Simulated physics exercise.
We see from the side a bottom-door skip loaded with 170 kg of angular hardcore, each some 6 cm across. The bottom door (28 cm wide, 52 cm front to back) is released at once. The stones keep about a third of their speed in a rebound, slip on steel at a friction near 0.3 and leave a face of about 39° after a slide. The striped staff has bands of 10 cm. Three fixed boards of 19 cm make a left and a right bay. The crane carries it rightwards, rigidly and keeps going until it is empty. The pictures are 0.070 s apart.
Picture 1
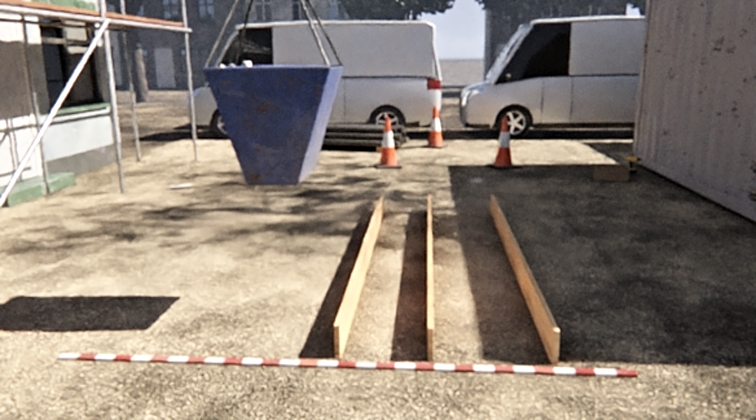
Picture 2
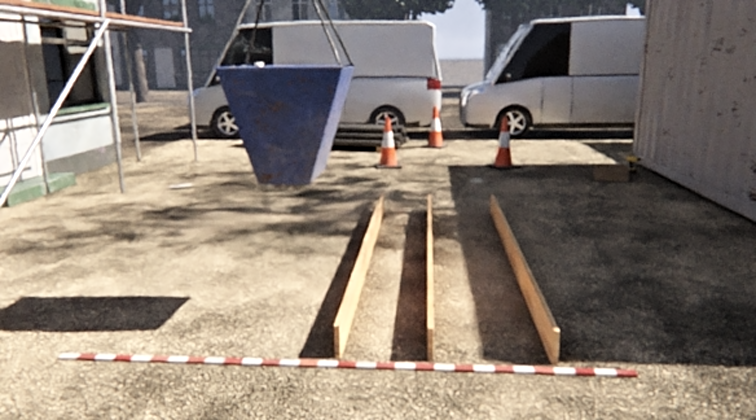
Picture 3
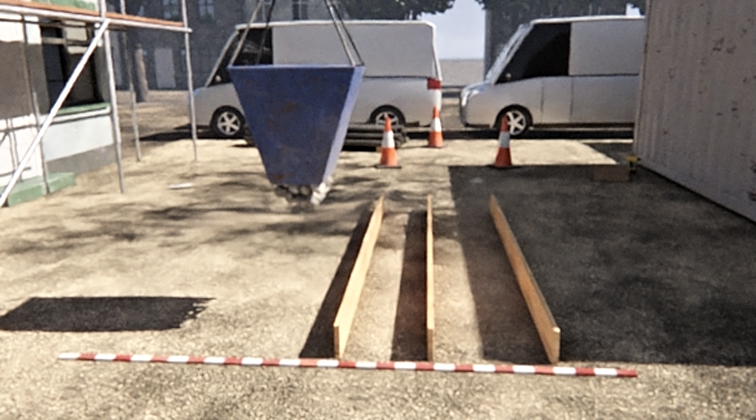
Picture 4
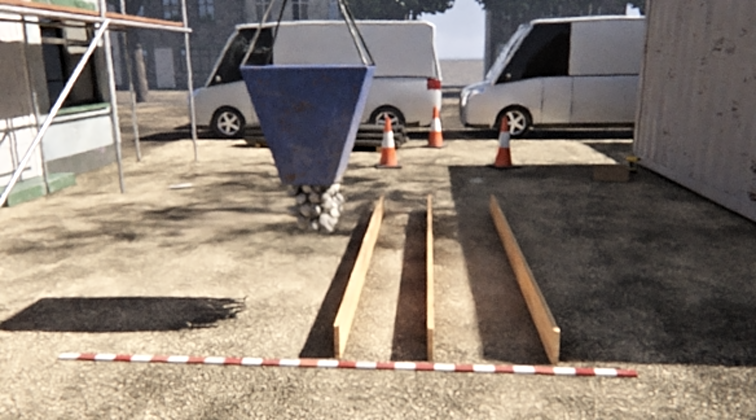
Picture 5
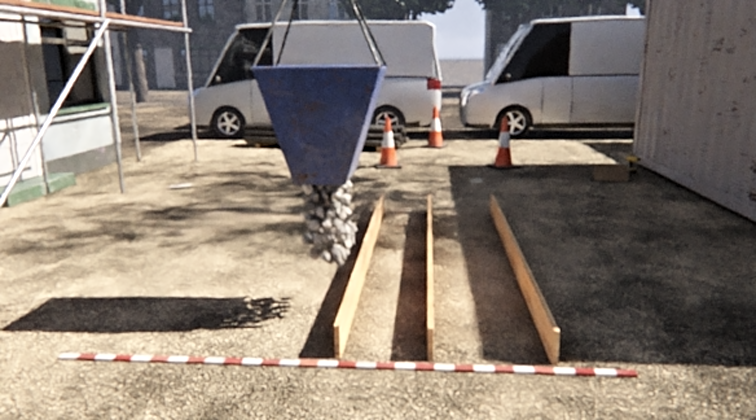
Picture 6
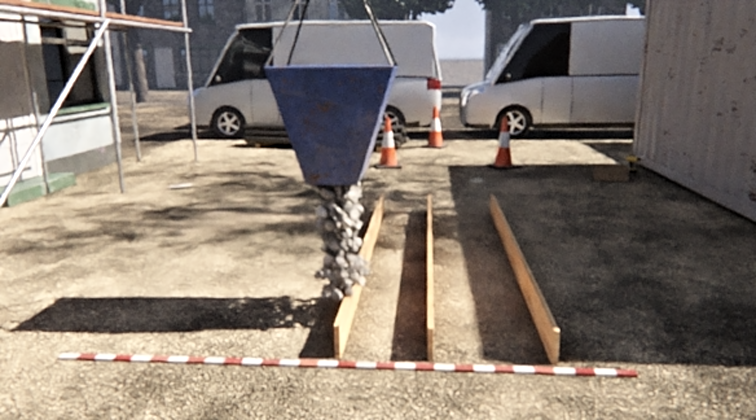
A blue skip hanging from cables moved slowly rightwards above a sunlit yard, and then grey rubble began pouring from its bottom, the stream lengthening downwards near the leftmost of three wooden boards.
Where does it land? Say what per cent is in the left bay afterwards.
Roughly 73 per cent ends in the left bay.
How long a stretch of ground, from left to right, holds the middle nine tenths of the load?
Roughly 100 cm.
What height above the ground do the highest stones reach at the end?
Some 28 cm high.
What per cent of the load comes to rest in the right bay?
Some 15 per cent of the load.
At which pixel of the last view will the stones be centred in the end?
Their middle is at about (397, 304).
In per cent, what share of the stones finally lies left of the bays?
About 10 per cent.
Then, 0.3 s after the last picture, 8 % in the bottom-door skip, 11 % falling or lying left of the bays, 82 % falling or lying in the left bay; the stones farthest right are at (424, 296).
Then, 0.8 s after the last picture, 0 % in the bottom-door skip, 11 % falling or lying left of the bays, 74 % falling or lying in the left bay, 16 % falling or lying in the right bay; the stones farthest right are at (510, 309).
Then, 1.4 s after the last picture, 0 % in the bottom-door skip, 11 % falling or lying left of the bays, 73 % falling or lying in the left bay, 16 % falling or lying in the right bay; the stones farthest right are at (525, 310).
Then, 2.2 s after the last picture, 0 % in the bottom-door skip, 11 % falling or lying left of the bays, 73 % falling or lying in the left bay, 16 % falling or lying in the right bay; the stones farthest right are at (527, 310).
Then, 4.2 s after the last picture, 0 % in the bottom-door skip, 11 % left of the bays, 73 % in the left bay, 16 % in the right bay; the stones farthest right are at (527, 310).
